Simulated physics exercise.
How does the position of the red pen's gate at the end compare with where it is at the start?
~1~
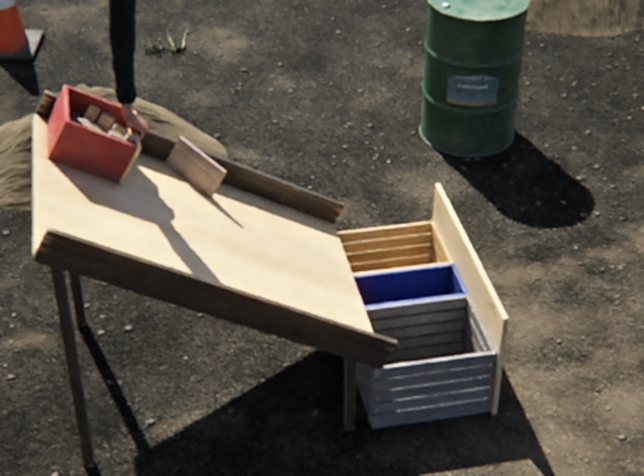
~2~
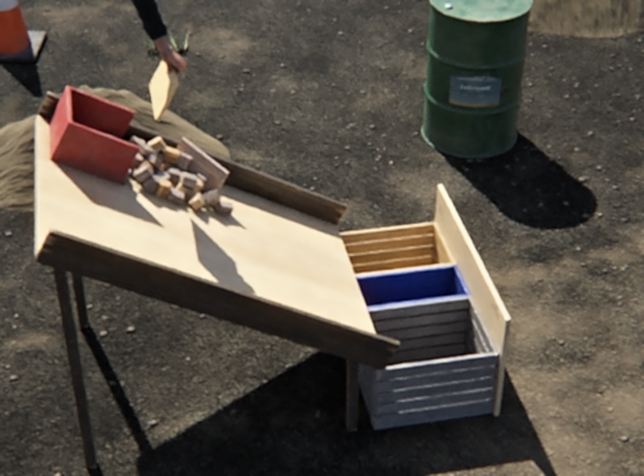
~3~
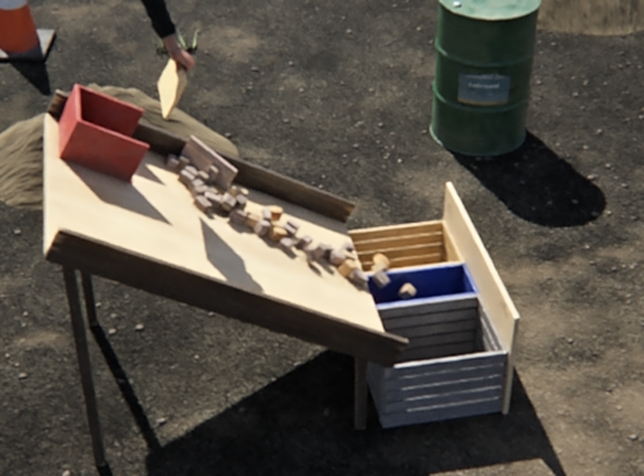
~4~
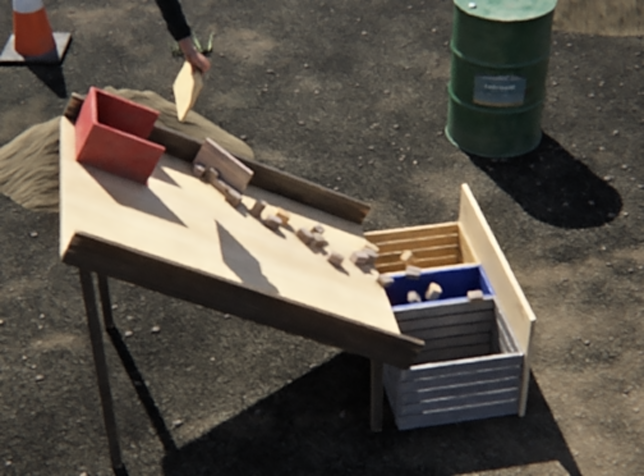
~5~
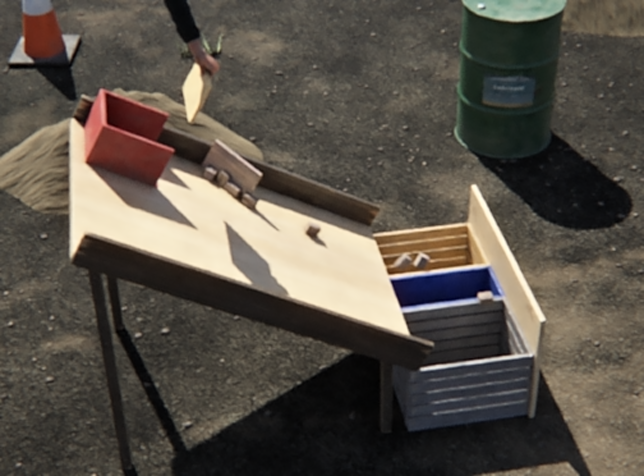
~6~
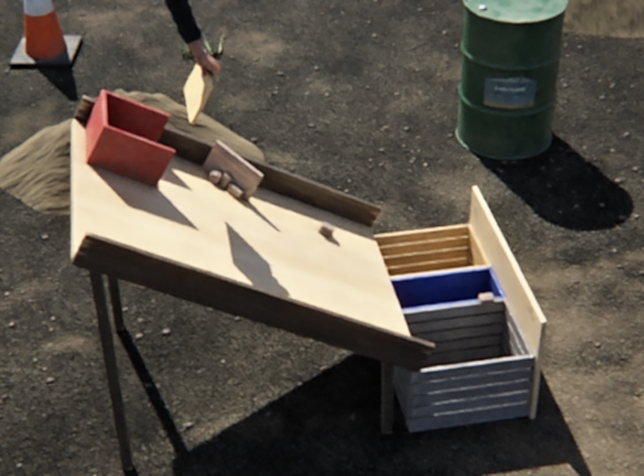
At the start the gate is at the red pen, holding the blocks in. At the end it is up and to the right of there, held clear of the pen by a hand beyond the far edge of the table.
